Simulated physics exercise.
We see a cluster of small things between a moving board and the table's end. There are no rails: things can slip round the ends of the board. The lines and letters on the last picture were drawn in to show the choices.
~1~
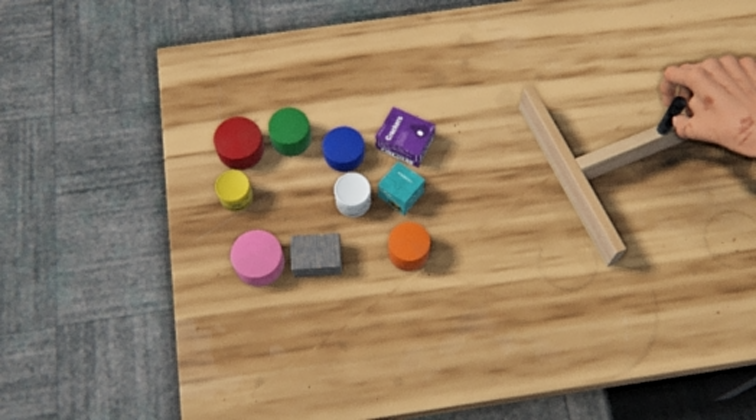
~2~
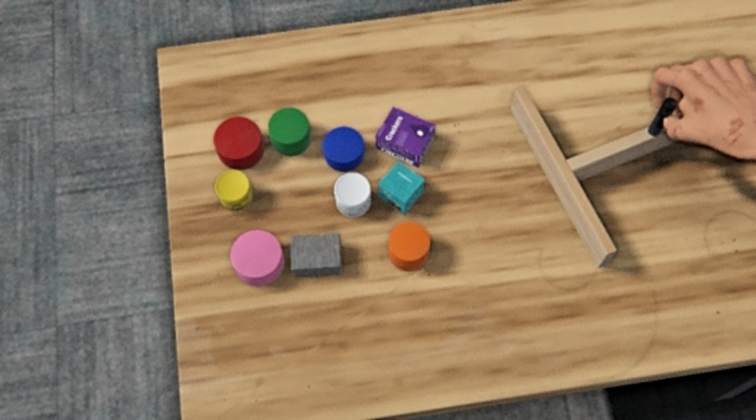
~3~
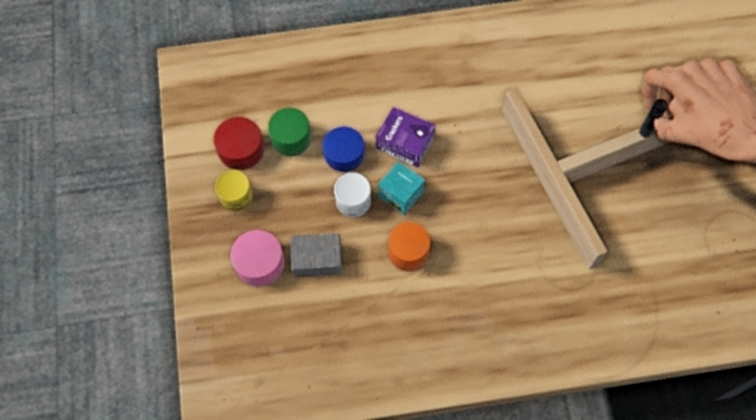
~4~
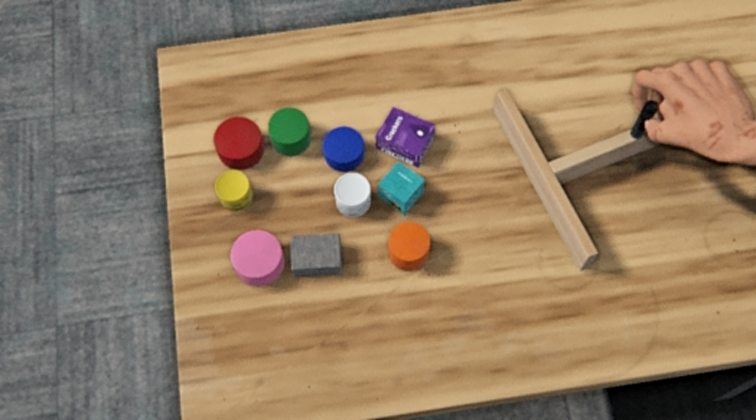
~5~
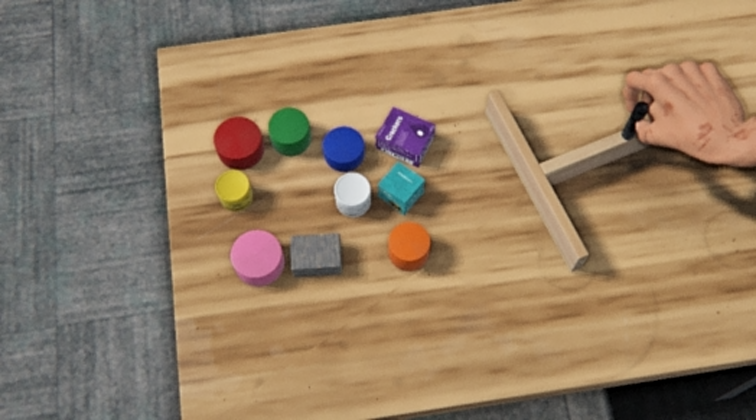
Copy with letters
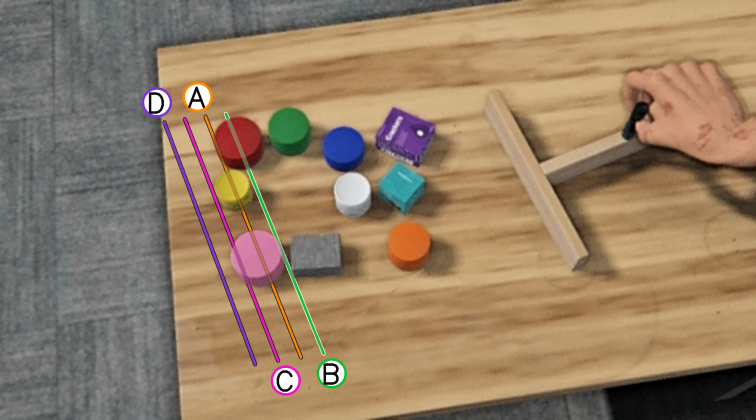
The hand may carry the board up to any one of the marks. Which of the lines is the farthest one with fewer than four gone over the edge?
At C, and not beyond.
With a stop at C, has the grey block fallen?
No.
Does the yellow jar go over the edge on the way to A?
Yes.
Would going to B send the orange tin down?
No.
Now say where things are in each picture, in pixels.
In the first picture, red tin (239, 144); turquoise packet (401, 188); pink tin (258, 259).
In the second picture, board (564, 167); blue tin (344, 149).
In the third picture, board (556, 168); grey block (317, 255).
In the fourth picture, board (546, 170); white tub (353, 195).
In the fifth picture, board (537, 171); orange tin (409, 247); red tin (239, 144); turquoise packet (401, 188).
On the copy, A at (250, 230); B at (272, 227); C at (229, 233); D at (207, 237).
On C. First, board (428, 187); blue tin (320, 155); purple packet (365, 155).
Then, board (316, 203); yellow jar (196, 215); blue tin (223, 190).
Finally, board (227, 215); yellow jar over the edge; blue tin over the edge; two fallen.
By contrast, A is within the limit but short; B is within the limit but short; D drops five.
